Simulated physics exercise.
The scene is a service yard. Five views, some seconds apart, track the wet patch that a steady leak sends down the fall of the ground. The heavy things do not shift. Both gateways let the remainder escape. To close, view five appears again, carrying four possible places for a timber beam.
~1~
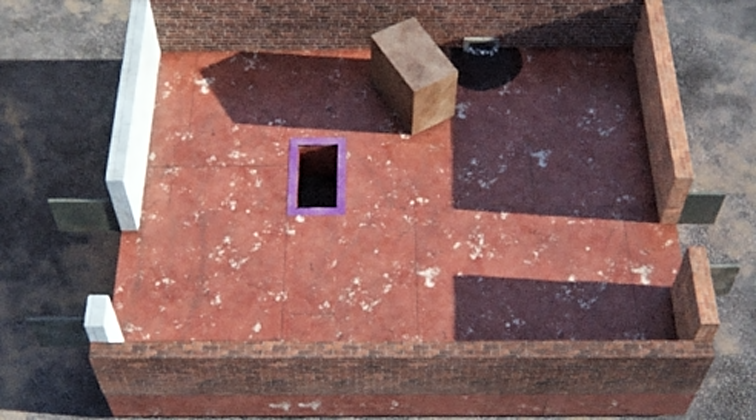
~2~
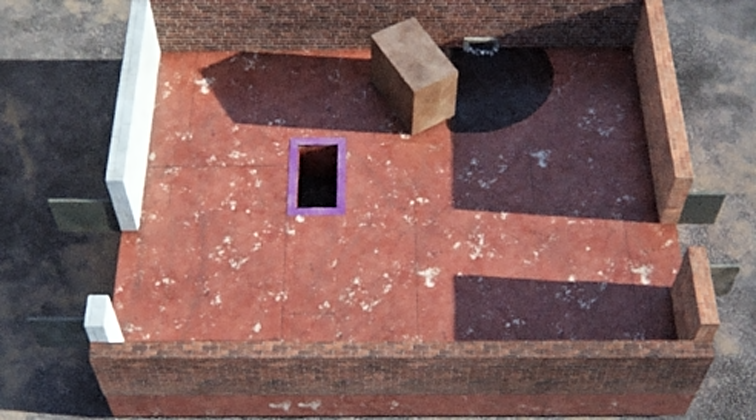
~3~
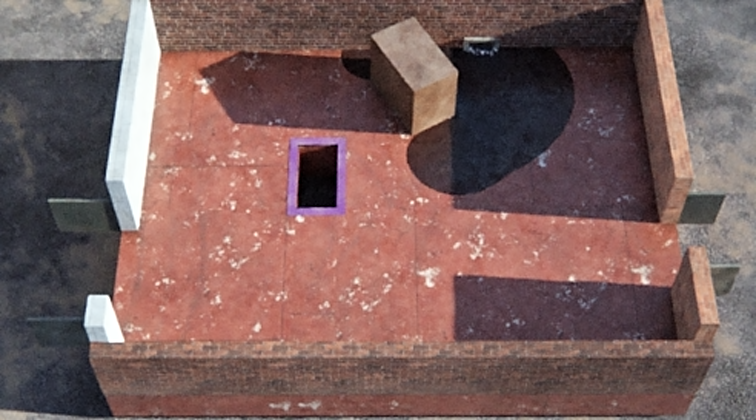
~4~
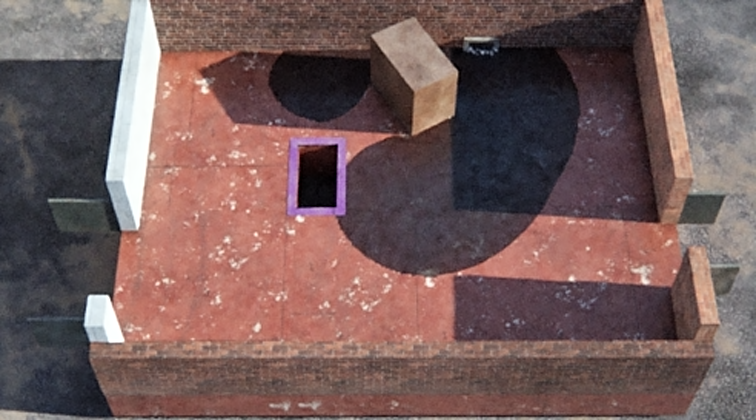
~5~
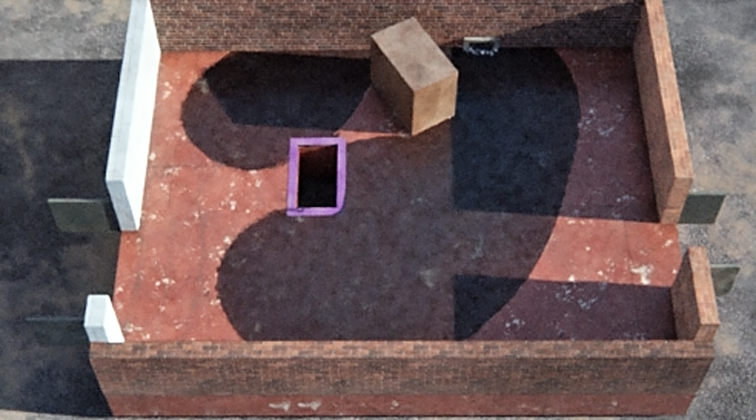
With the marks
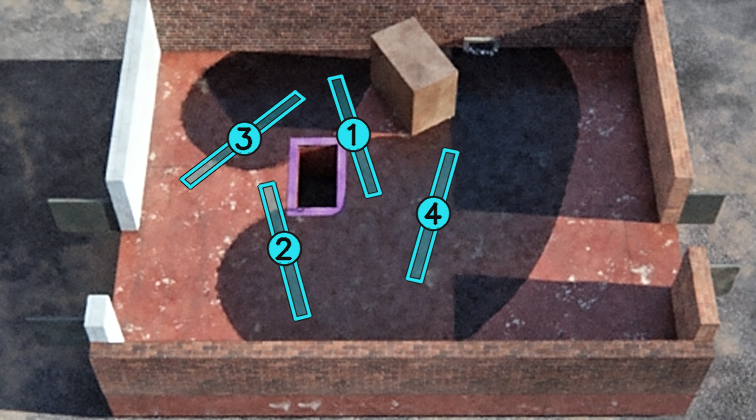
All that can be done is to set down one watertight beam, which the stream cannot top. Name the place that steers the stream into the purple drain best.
It is 2.
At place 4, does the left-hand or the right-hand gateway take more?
More leaves on the left.
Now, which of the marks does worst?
The answer is 1.
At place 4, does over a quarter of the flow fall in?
No, it does not.
On the marked copy, 1 from (335, 77) to (373, 194); 2 from (266, 184) to (302, 317); 3 from (186, 183) to (299, 95); 4 from (414, 280) to (451, 151).
Choosing 1, about 2 % of the stream goes into the purple drain, about 98 % out by the gates.
Choosing 2, about 23 % of the stream goes into the purple drain, about 77 % out by the gates.
Choosing 3, about 13 % of the stream goes into the purple drain, about 87 % out by the gates.
Choosing 4, about 11 % of the stream goes into the purple drain, about 89 % out by the gates.
